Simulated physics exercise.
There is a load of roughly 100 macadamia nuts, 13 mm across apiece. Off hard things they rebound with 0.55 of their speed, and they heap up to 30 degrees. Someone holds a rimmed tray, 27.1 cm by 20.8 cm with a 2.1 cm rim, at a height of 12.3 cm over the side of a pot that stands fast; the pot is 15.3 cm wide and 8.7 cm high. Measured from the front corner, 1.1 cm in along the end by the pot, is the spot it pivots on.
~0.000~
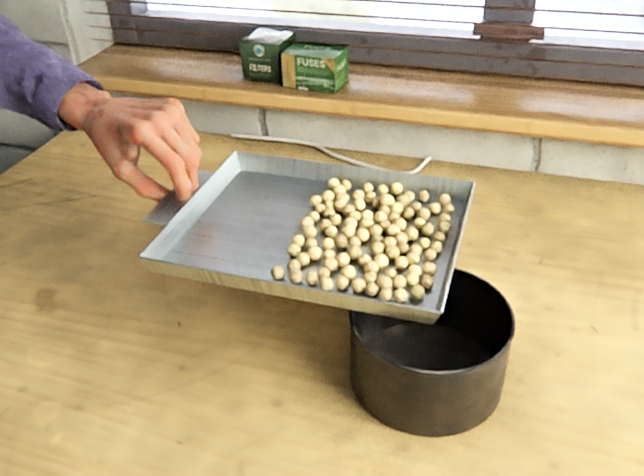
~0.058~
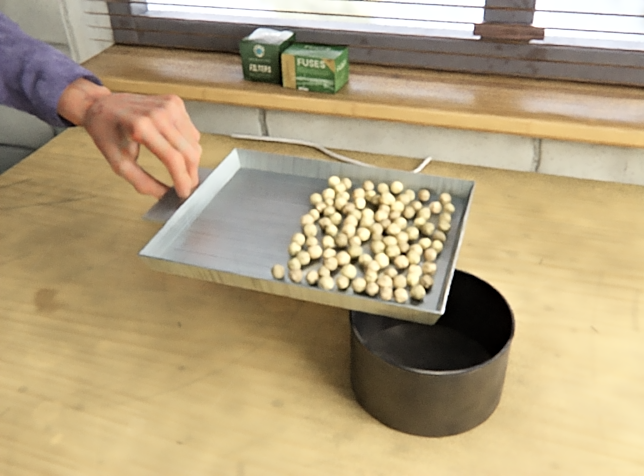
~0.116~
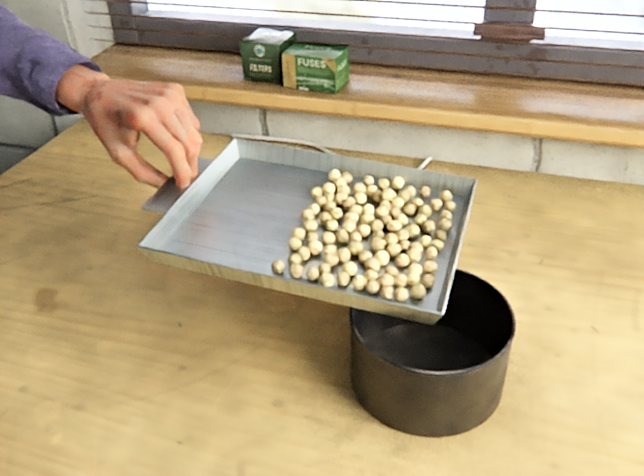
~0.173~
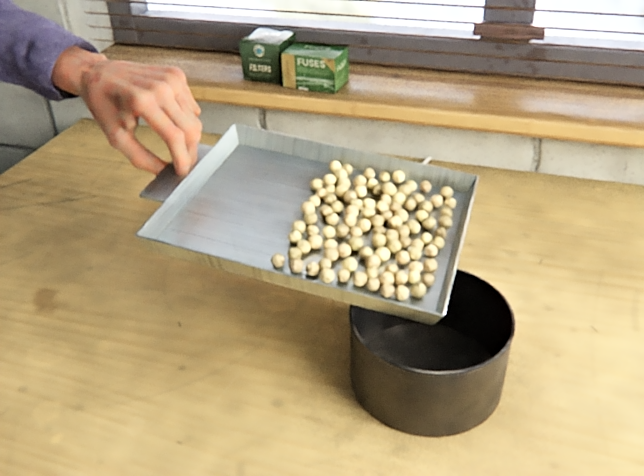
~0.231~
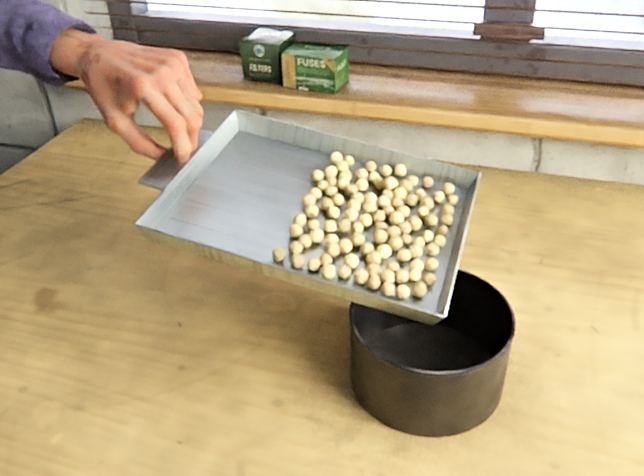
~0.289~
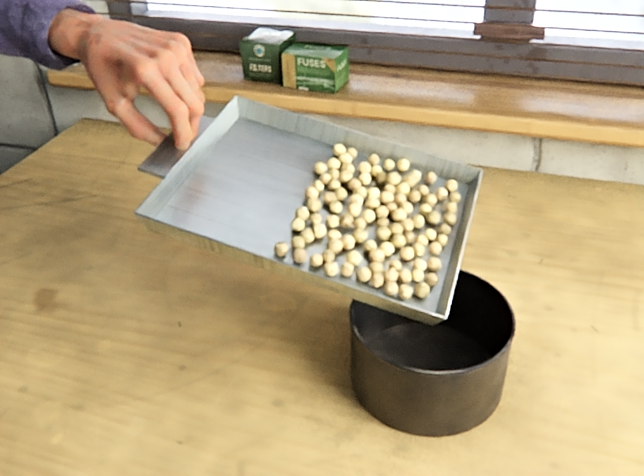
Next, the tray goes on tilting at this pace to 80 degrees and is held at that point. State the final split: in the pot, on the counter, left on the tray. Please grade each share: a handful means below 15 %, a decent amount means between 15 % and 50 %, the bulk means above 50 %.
Pot: A decent amount, counter: The bulk, tray: A handful.
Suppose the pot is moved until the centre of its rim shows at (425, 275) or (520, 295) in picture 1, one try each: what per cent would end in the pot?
First try around 0 %, second around 25 %.
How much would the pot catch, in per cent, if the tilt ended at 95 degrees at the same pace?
25 per cent.
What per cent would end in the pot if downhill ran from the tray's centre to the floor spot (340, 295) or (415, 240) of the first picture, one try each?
First try: About 0 percent; second try: About 40 percent.
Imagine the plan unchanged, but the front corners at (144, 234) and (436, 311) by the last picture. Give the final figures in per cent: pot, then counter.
Split: Pot = 0, counter = 100.
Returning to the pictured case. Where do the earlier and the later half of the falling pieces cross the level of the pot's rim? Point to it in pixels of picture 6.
At roughly (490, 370) first, later on at (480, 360).
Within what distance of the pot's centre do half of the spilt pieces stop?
That comes to near 20 cm.
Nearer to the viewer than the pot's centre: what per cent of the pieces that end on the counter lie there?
Estimate: Close to 90 per cent of the pieces.
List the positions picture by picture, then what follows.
Tray tilt 0 degrees, front corners at (149, 254) and (434, 305); middle of the pieces at (375, 231); pot at (431, 313), in the first frame.
Tray tilt 1 degrees, front corners at (149, 251) and (435, 306); middle of the pieces at (375, 230), in the second frame.
Tray tilt 3 degrees, front corners at (148, 243) and (436, 306), lowest corner right front; middle of the pieces at (376, 226), in the third frame.
Tray tilt 6 degrees, front corners at (146, 232) and (436, 307), lowest corner right front; middle of the pieces at (377, 221), in the fourth frame.
Tray tilt 10 degrees, front corners at (146, 221) and (438, 308), lowest corner right front; middle of the pieces at (378, 216), in the fifth frame.
Tray tilt 13 degrees, front corners at (146, 210) and (439, 309), lowest corner right front; middle of the pieces at (381, 212); pot at (431, 313). The tray's pace is about 55 degrees a second, in the sixth frame.
After 0.86 s, tilt 45 degrees; the tray holds 100 %, the pot 0 %.
Then, at 1.23 s, tilt 66 degrees; the tray holds 100 %, the pot 0 %.
After 1.70 s, tilt 80 degrees; the tray holds 10 %, the pot 20 %.
In the end, at 2.9 s, pot 30 %, counter 70 %, tray 0 %.
